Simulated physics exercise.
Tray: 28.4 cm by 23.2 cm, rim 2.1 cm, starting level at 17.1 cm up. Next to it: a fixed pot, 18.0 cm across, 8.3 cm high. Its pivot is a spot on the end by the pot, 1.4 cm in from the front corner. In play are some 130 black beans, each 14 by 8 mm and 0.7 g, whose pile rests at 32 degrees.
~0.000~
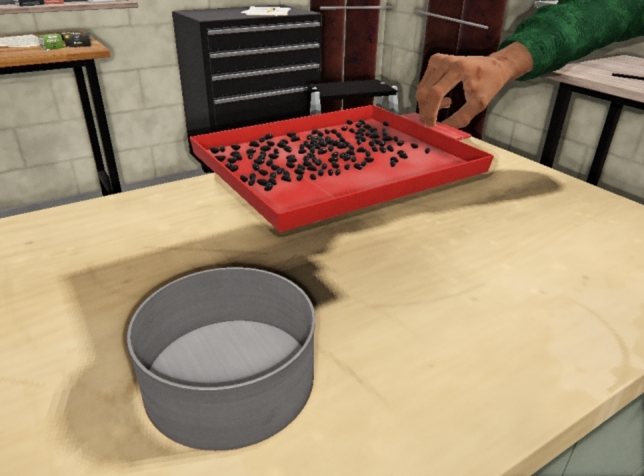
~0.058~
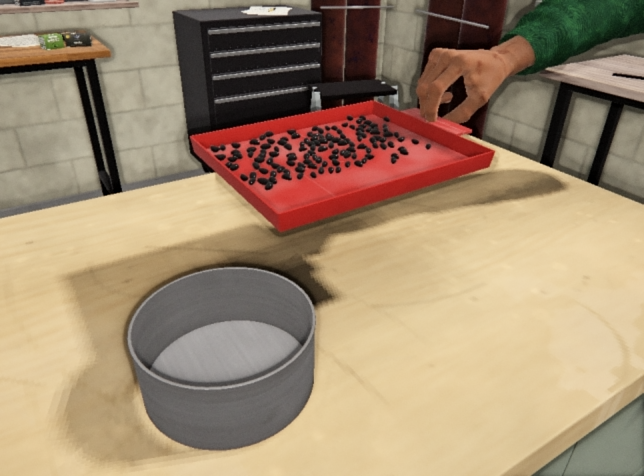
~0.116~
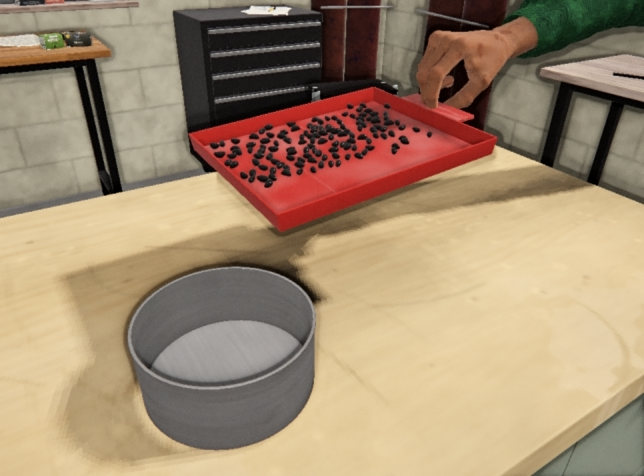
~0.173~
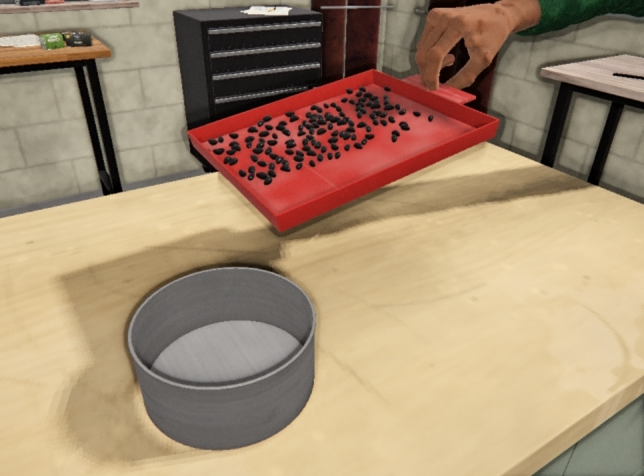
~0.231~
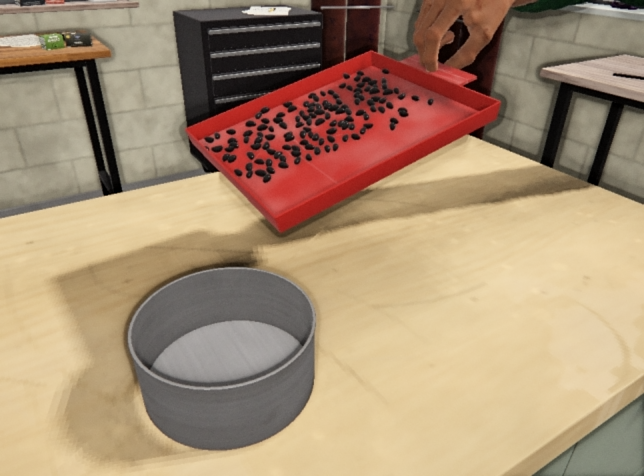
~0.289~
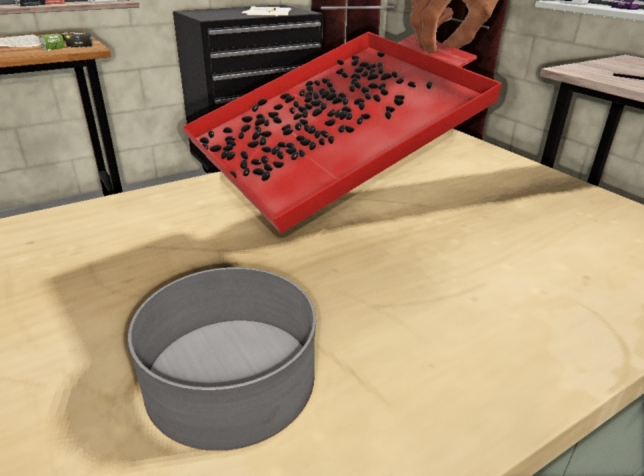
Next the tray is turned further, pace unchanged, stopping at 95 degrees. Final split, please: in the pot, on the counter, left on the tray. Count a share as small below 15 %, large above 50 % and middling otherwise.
Pot: Large. Counter: Middling. Left on the tray: Small.
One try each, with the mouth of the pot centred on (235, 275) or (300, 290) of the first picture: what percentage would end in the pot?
That gives roughly 70 per cent and then 30 per cent.
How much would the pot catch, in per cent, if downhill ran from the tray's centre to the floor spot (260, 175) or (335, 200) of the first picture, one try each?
First try: About 10 percent; second try: About 80 percent.
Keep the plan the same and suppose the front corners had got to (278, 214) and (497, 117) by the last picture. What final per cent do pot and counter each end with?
Split: Pot = 75, counter = 20.
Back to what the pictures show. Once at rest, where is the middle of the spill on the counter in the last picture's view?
At rest, its centre lies at about (126, 324).
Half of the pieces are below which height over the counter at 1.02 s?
About 20 cm.
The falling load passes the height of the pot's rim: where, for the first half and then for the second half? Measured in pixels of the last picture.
(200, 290) or so first, later (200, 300).
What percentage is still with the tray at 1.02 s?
It's roughly 75 percent.
After 0.73 s, tilt 56 degrees; the tray holds 100 %, the pot 0 %.
After 1.02 s, tilt 80 degrees; the tray holds 75 %, the pot 15 %.
After 1.41 s, tilt 95 degrees; the tray holds 25 %, the pot 35 %.
By 2.7 s all is still; pot 70 %, counter 30 %, tray 0 %.
